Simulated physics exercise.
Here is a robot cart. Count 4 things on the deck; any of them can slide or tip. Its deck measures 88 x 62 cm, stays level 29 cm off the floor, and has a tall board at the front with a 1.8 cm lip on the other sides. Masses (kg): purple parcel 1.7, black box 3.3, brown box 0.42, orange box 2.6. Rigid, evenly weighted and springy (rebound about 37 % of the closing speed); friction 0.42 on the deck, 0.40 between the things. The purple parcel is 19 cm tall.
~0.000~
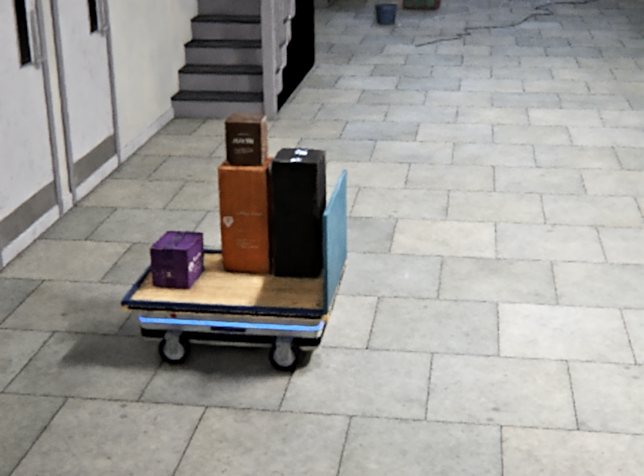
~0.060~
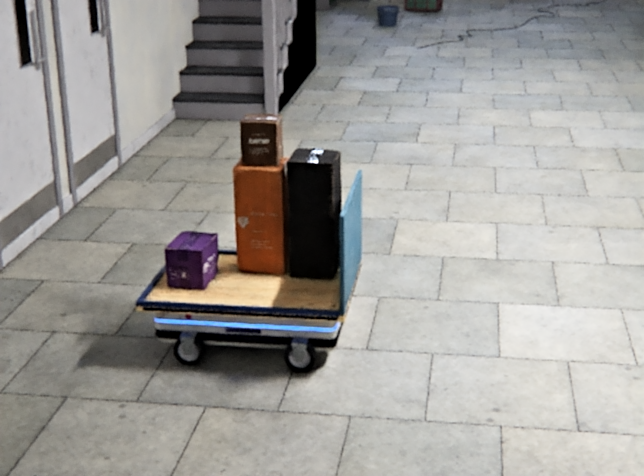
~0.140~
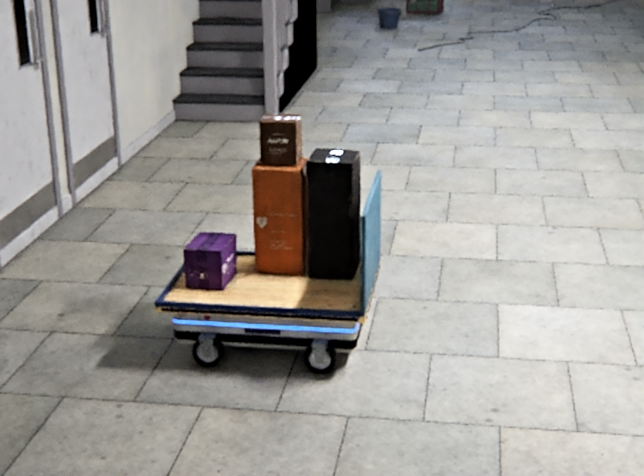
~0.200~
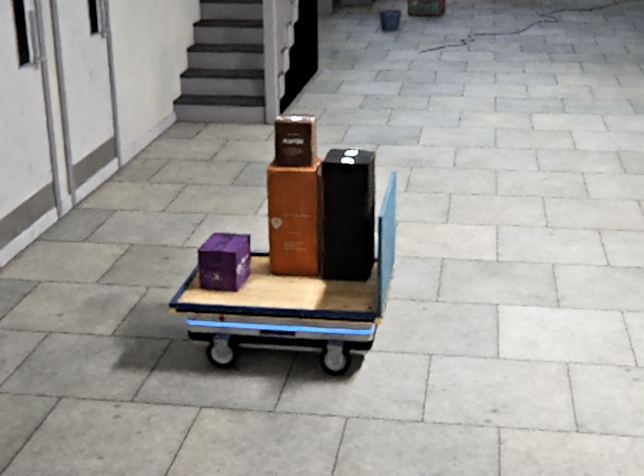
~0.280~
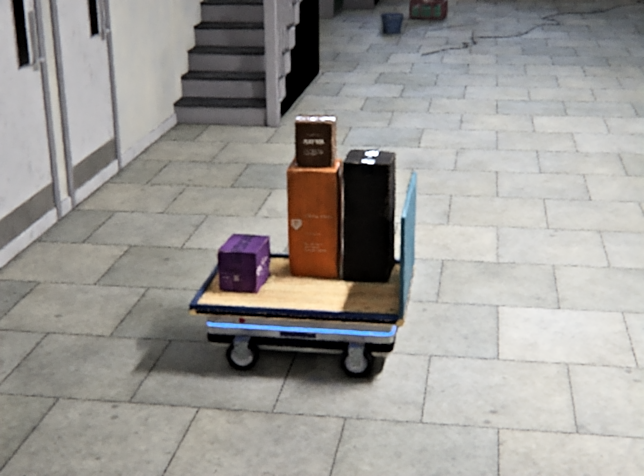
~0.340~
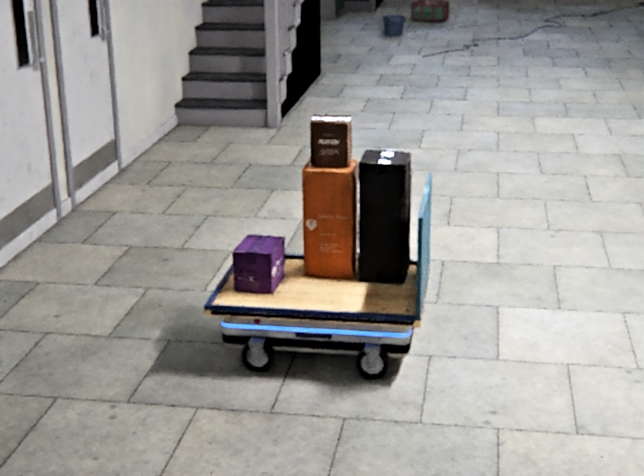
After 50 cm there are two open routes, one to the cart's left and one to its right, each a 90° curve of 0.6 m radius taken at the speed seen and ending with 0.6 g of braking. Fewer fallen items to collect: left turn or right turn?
The safer choice is a counterclockwise bend.
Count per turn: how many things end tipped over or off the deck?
With a left turn it's 0; with a right turn it's 3.
Turning left. Around 0.74 s, cart 89 cm along, turned 23°; black box shifted 6 cm near (479, 207).
Around 1.34 s, cart 161 cm along, turned 87°; black box shifted 11 cm near (458, 159).
Around 1.84 s, cart 186 cm along, turned 90°, stopped; black box shifted 11 cm near (455, 147); purple parcel shifted 5 cm near (469, 209); brown box at 6° to upright.
Finally (2.9 s), not toppled but over 10 cm from the start, black box and brown box; the other 2 still in place (within 10 cm). Final places as that camera would see them, purple parcel near (469, 209), black box near (455, 147).
Turning right instead, black box, brown box and orange box tipped over or off the deck, 3 of 4 in all.
